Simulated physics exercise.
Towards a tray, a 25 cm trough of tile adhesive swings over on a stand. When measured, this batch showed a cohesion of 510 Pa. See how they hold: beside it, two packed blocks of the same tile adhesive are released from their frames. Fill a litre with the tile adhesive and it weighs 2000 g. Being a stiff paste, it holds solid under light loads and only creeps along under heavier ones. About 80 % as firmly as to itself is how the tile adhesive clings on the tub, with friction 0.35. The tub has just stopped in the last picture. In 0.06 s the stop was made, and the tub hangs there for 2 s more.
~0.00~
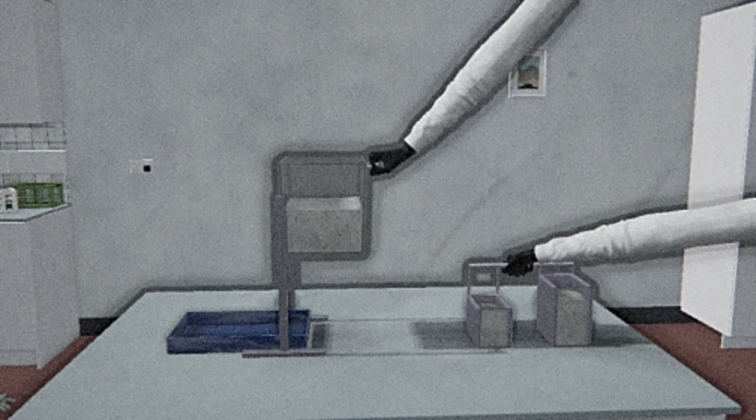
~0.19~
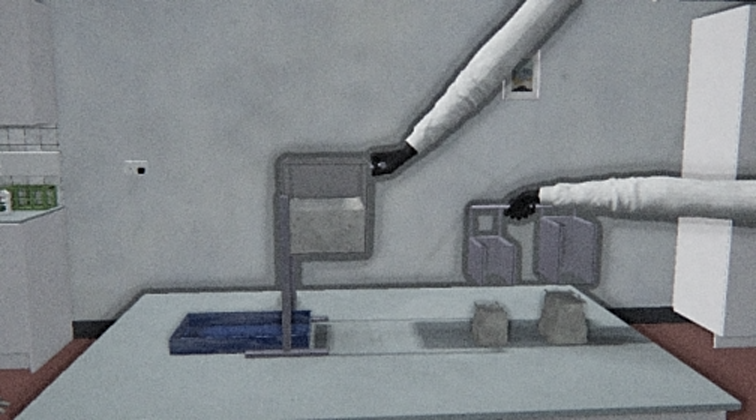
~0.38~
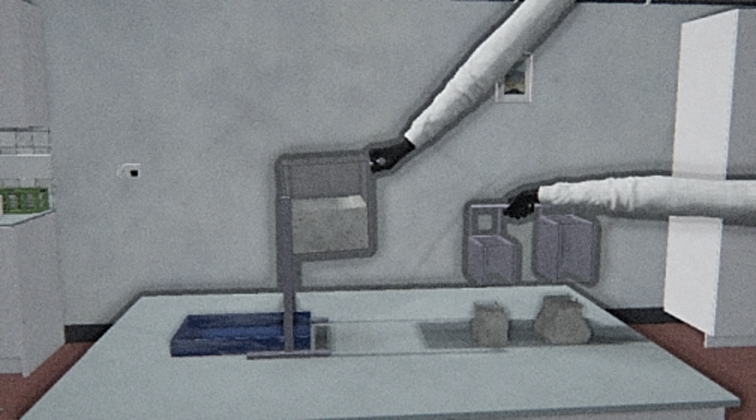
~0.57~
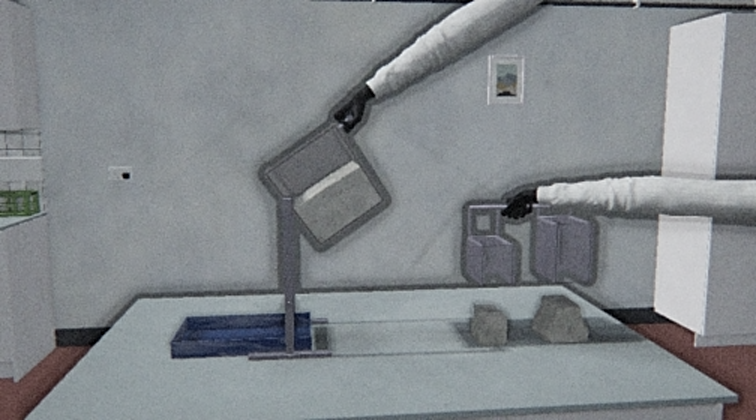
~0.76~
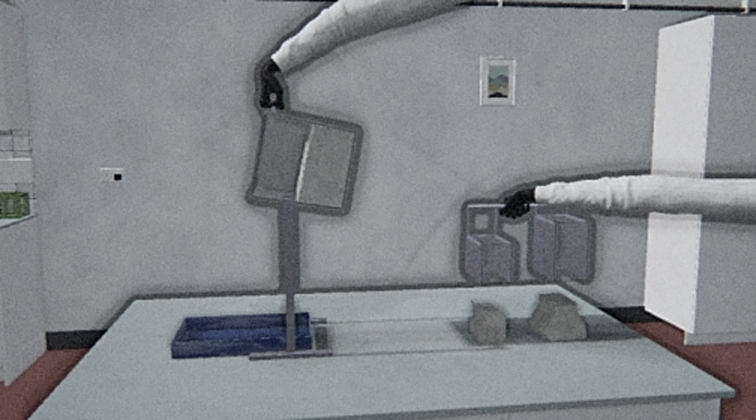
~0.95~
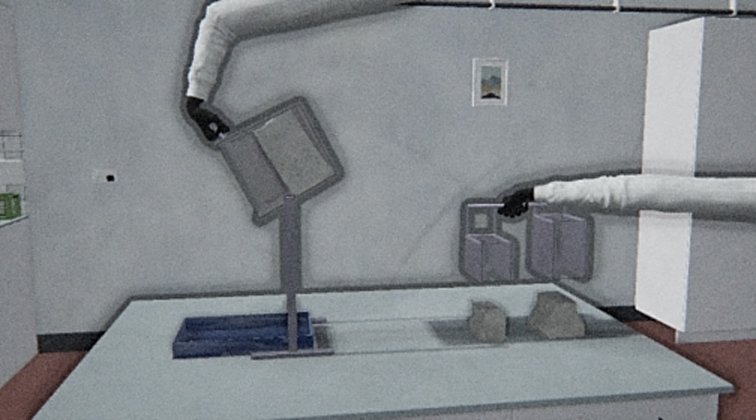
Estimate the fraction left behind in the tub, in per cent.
I would say 0 %.
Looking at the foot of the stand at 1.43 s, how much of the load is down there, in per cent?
60 per cent.
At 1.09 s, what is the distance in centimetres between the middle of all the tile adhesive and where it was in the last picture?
The shift is near 12 cm.
After 1.09 s, the tub is at 118 degrees and holds 92 %.
After 1.26 s, the tub is at 118 degrees and holds 27 %.
After 1.43 s, the tub is at 118 degrees and holds 0 %.
After 1.60 s, the tub is at 118 degrees and holds 0 %.
After 2.95 s, at the end, the tub is at 118 degrees and holds 0 %.
